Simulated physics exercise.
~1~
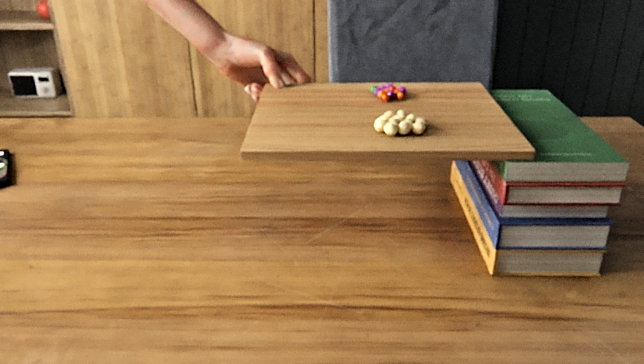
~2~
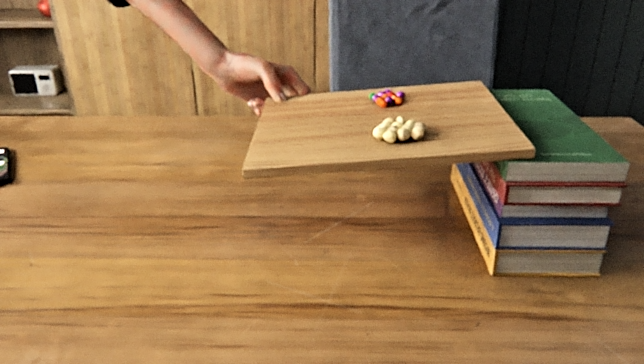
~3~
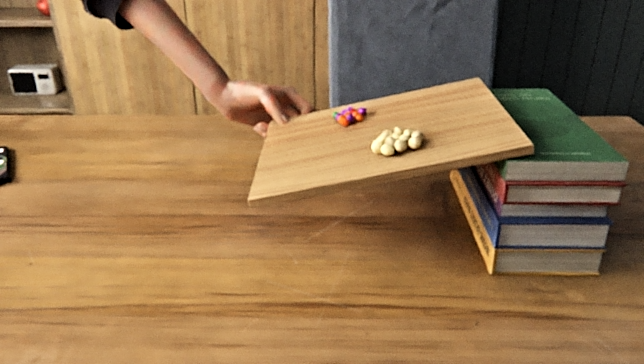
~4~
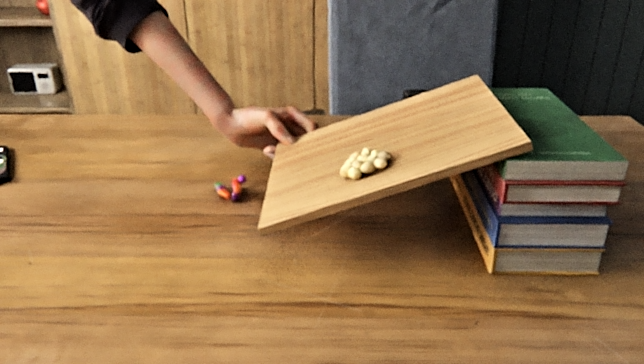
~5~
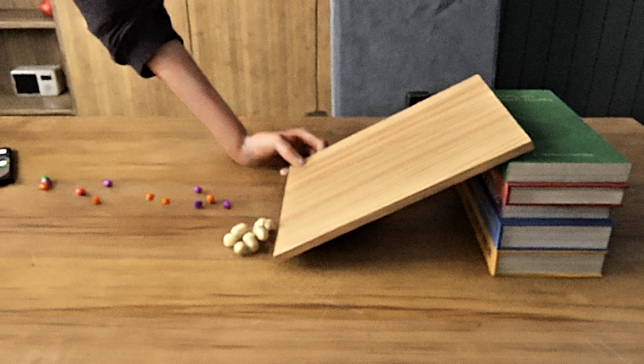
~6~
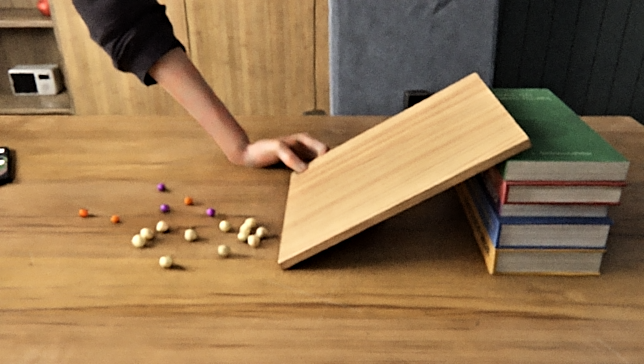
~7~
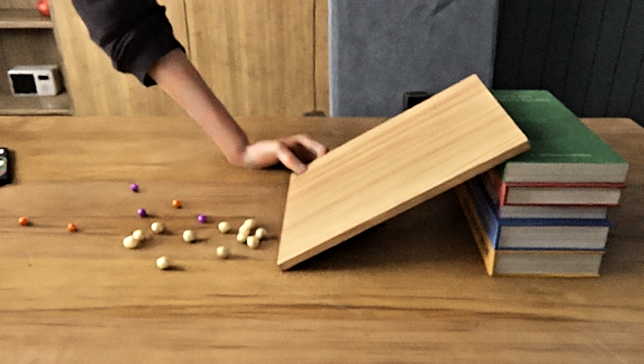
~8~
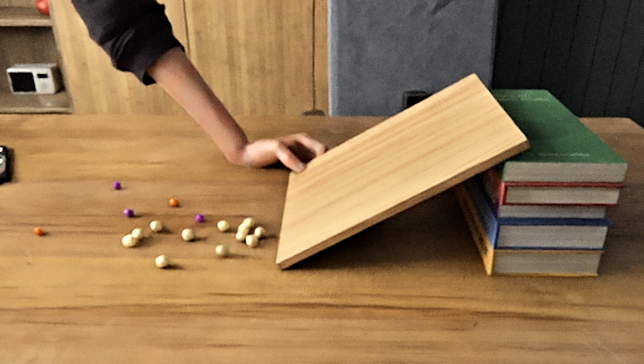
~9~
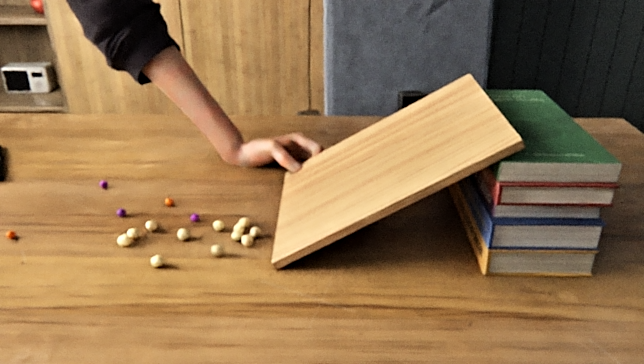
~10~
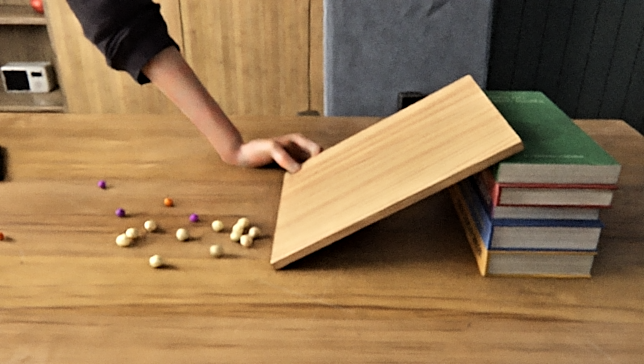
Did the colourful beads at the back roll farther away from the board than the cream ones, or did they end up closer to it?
The colourful beads rolled farther away, spreading out to the left, while most of the cream ones stopped nearer the lower end of the board.
